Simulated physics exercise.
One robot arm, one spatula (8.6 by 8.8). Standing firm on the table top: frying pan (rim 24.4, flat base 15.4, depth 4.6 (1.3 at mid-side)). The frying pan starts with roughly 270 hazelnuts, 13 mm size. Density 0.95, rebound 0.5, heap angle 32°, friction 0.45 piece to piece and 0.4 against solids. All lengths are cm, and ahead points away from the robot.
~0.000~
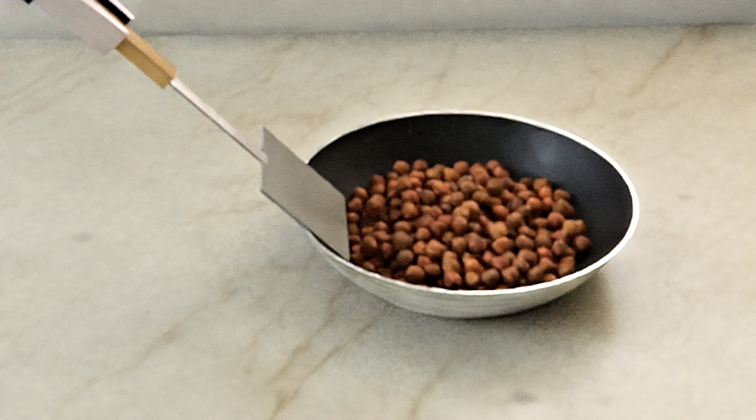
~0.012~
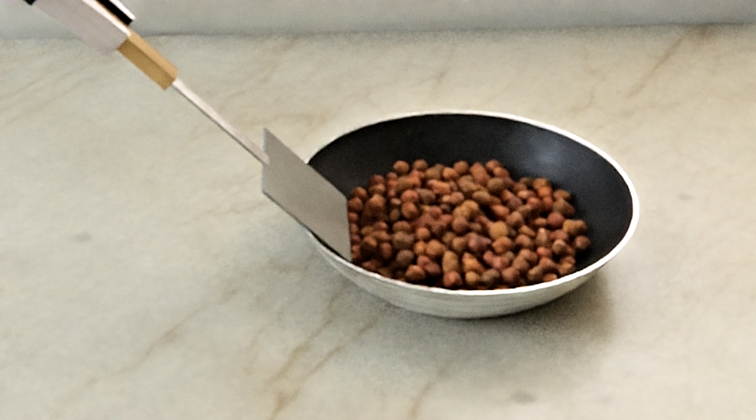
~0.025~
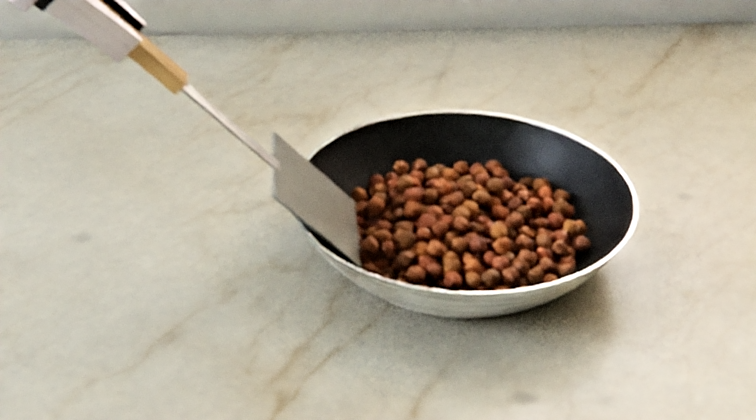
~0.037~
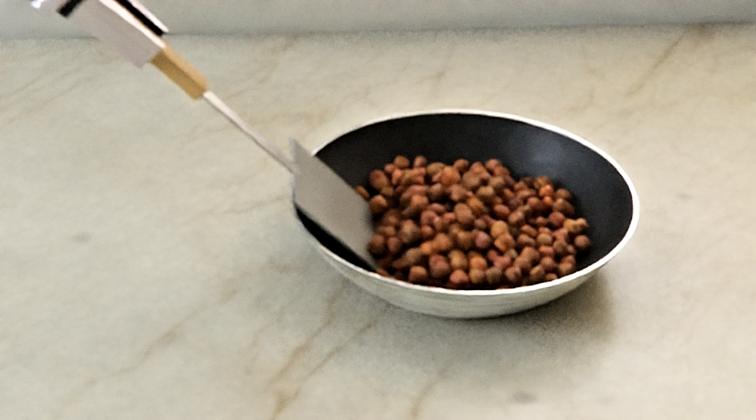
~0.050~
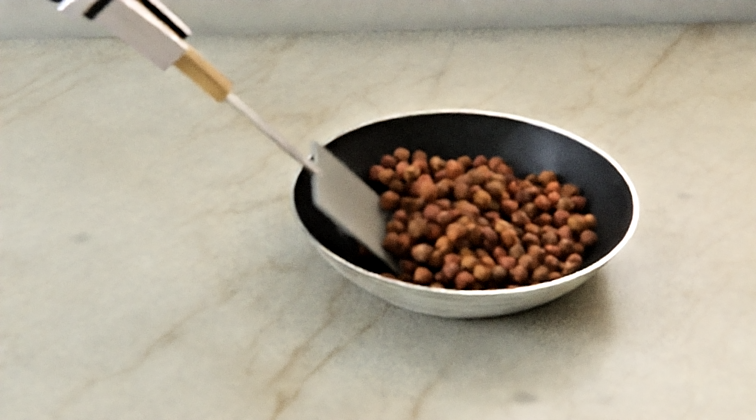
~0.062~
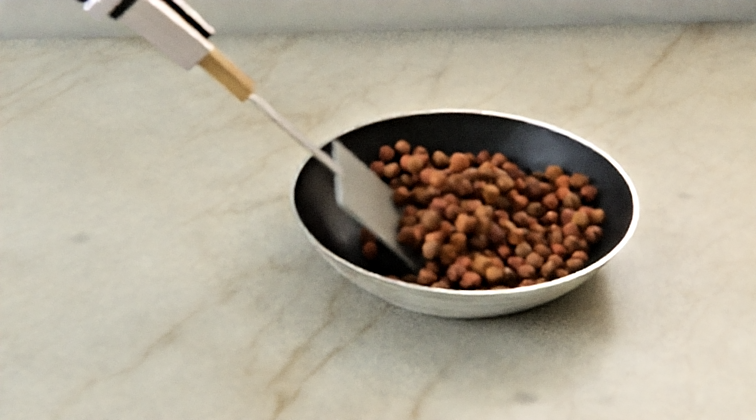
Spatula held by a robot arm pushing rightward through brown hazelnuts in a black frying pan, bunching them into a higher heap.
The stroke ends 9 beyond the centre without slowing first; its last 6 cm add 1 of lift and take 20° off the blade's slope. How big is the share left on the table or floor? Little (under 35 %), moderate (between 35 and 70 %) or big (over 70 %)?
Answer: Moderate; between 35 and 70 % of the hazelnuts finish on the table or floor.
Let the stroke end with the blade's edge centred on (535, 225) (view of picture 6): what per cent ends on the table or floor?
Some 15 per cent.
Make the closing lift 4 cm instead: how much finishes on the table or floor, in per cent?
Some 35 per cent.
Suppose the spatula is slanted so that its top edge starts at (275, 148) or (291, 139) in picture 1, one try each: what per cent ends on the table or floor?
Some 45 and 45 per cent.
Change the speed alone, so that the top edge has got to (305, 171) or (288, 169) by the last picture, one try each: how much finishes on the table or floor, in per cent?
Some 25 and 15 per cent.
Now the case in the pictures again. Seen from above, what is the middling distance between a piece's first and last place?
Roughly 10 cm.
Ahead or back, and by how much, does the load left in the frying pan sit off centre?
Some 3.0 cm ahead.
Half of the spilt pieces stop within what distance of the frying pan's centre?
Roughly 28 cm.
By 0.09 s, sloping 47°, highest piece 8 above the table; 266 in the frying pan.
By 0.12 s, sloping 42°, highest piece 9 above the table; 266 in the frying pan.
By 0.34 s, sloping 27°, highest piece 17 above the table; 141 in the frying pan, 47 on the table or floor, 78 on the blade or in flight.
By 1.39 s, sloping 27°, highest piece 3 above the table; 141 in the frying pan, 125 on the table or floor.
Final count, 141 in the frying pan, 125 on the table or floor. That is 47 % on the table or floor.
